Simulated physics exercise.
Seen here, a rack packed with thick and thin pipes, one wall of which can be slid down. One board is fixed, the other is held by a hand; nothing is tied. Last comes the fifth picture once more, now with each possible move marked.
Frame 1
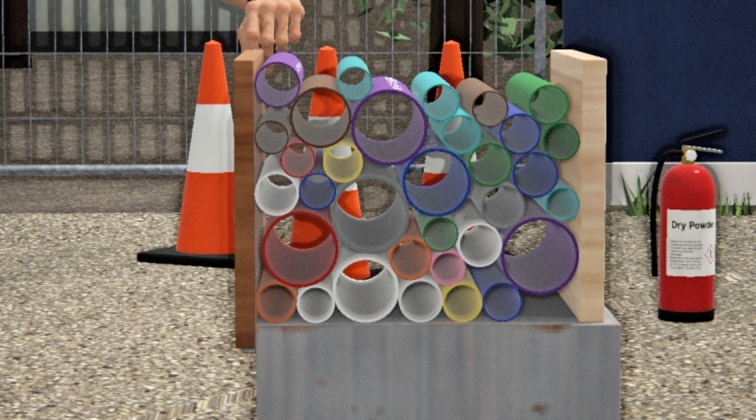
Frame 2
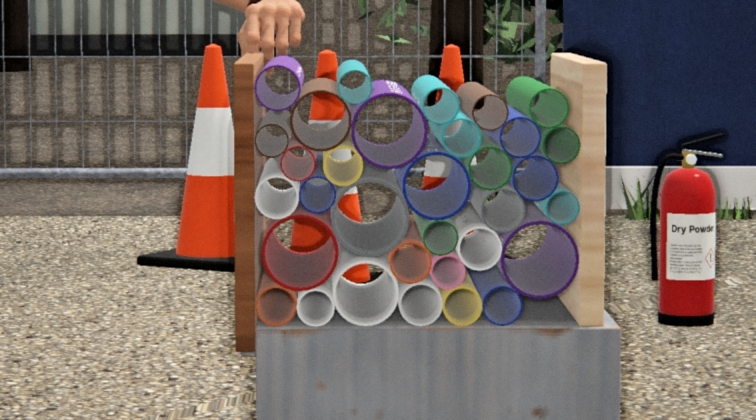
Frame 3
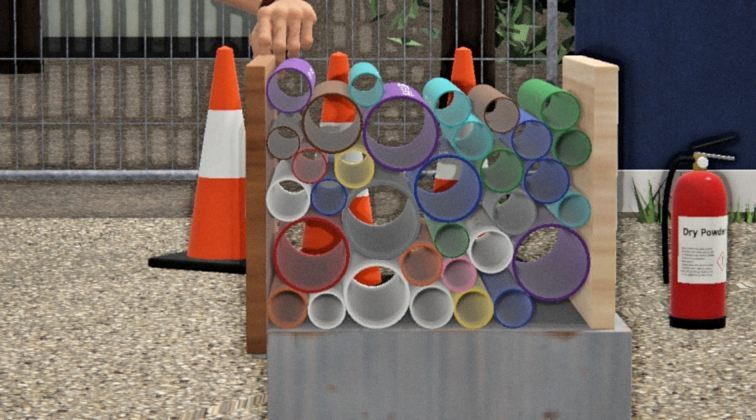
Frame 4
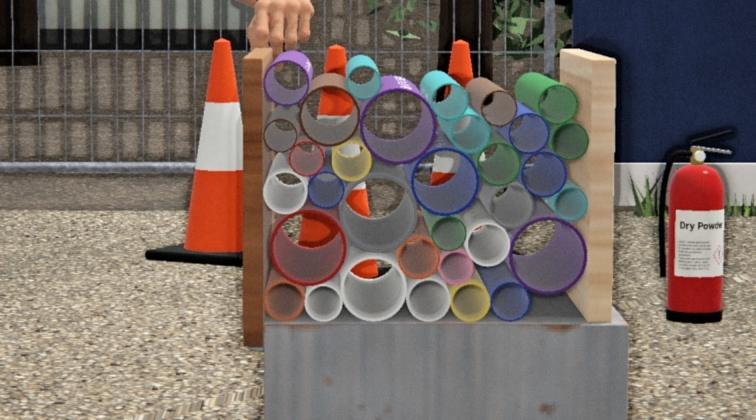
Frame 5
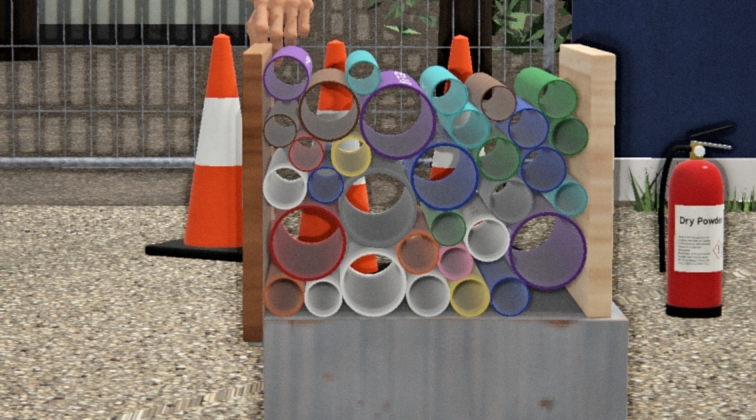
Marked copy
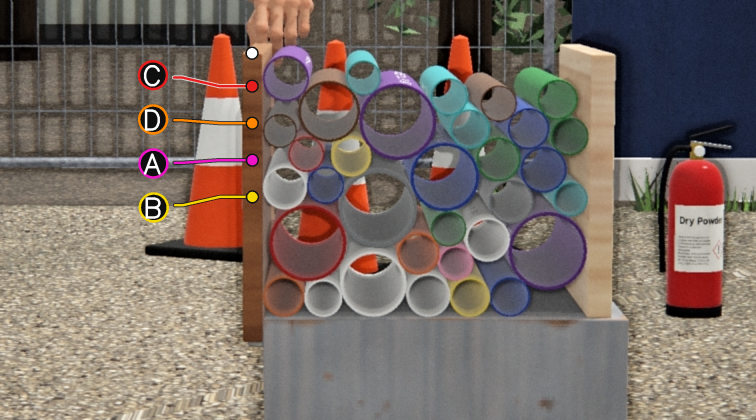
On gravelly ground by a wire fence, a hand holding one side board of a pipe-filled rack, the view shifting slightly.
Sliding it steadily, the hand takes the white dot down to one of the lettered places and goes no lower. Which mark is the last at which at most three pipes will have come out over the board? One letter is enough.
B is the limit.
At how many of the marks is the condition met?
Four of them.
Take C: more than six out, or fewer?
It loses fewer than six.
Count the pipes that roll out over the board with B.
The count is two.
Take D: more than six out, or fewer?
At D, fewer than six.
On the marked copy, A at (252, 160); B at (252, 197); C at (252, 86); D at (252, 123); the white dot at (252, 53).
With B. Early on, top of the board (263, 120).
Further on, top of the board (263, 194).
At the end, top of the board (263, 196), two out over the board.
As for the rest, A one out over the board; C none out over the board; D one out over the board.
